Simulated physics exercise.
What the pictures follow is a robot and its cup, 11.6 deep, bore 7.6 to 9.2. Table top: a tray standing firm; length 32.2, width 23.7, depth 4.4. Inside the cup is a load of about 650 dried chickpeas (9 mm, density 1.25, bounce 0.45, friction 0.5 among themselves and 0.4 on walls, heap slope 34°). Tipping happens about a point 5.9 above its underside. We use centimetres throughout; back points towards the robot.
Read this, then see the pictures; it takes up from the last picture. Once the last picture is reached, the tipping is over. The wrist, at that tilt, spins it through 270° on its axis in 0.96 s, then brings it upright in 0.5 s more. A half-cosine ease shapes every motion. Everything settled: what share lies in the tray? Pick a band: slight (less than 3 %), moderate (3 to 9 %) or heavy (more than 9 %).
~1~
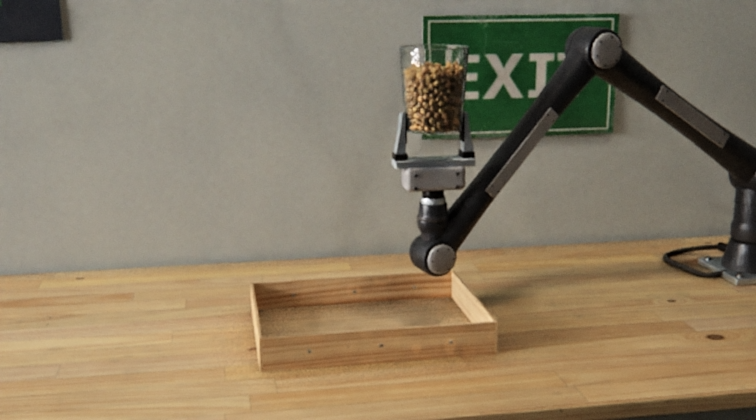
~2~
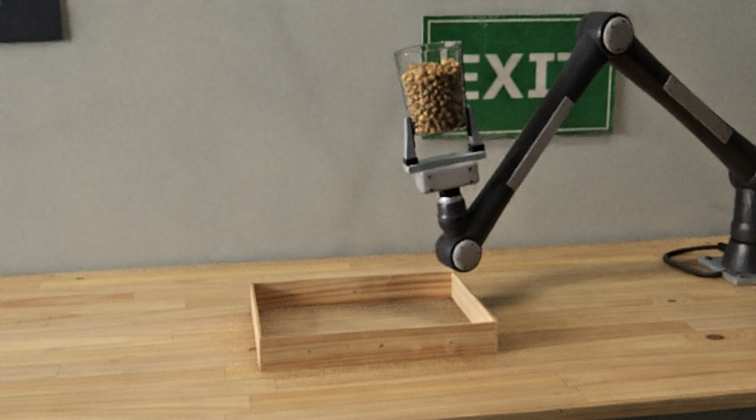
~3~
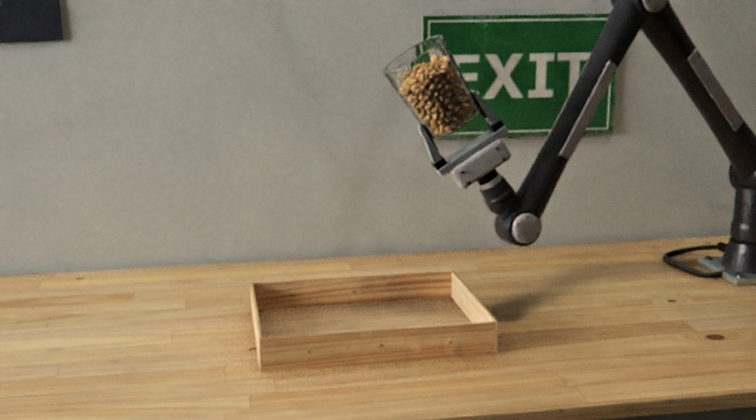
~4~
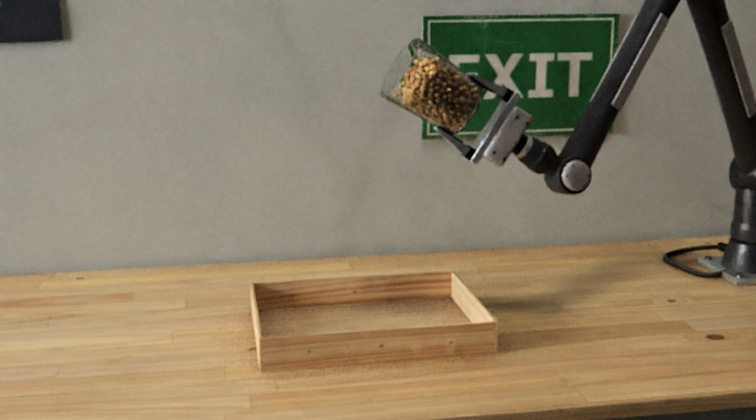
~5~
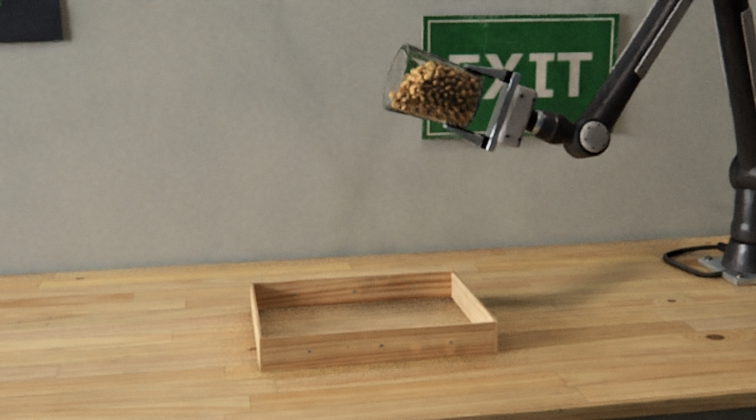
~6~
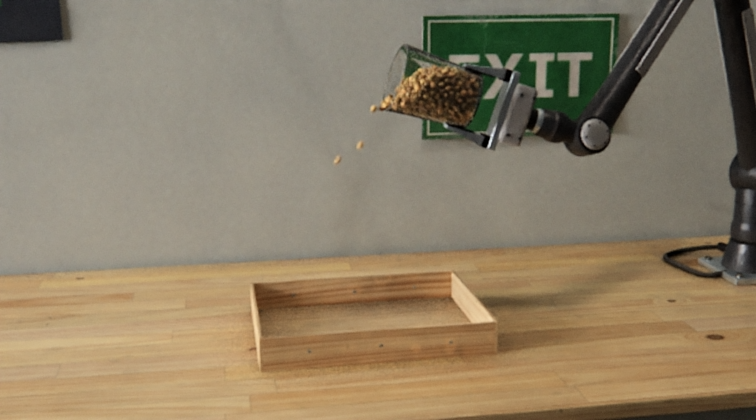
Heavy.
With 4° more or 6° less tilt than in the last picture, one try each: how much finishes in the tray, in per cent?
Estimates: Close to 20 % and 5 %.
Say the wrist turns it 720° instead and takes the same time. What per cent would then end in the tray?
I'd put it at about 10 %.
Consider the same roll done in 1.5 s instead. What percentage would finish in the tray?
Then: Approx. 15 %.
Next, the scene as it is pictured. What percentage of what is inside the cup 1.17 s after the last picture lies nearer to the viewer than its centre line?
Some 55 per cent.
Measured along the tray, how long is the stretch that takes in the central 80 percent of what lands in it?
About 18 centimetres.
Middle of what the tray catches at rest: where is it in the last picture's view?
Near (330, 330).
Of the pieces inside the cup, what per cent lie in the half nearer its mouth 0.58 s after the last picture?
Roughly 40 per cent.
Then, 0.58 s after the last picture, tipped 72°, highest piece 39 above the table; 615 in the cup, 11 in the tray, 1 on the table or floor, 21 in flight or on a rim.
Then, 1.17 s after the last picture, tipped 45°, highest piece 38 above the table; 564 in the cup, 72 in the tray, 2 on the table or floor, 10 in flight or on a rim.
Then, 1.66 s after the last picture, upright, highest piece 40 above the table; 563 in the cup, 83 in the tray, 2 on the table or floor.
Then, 2.36 s after the last picture, upright, highest piece 40 above the table; 563 in the cup, 83 in the tray, 2 on the table or floor.
Final count, 563 in the cup, 83 in the tray, 2 on the table or floor. That is 13 % in the tray.
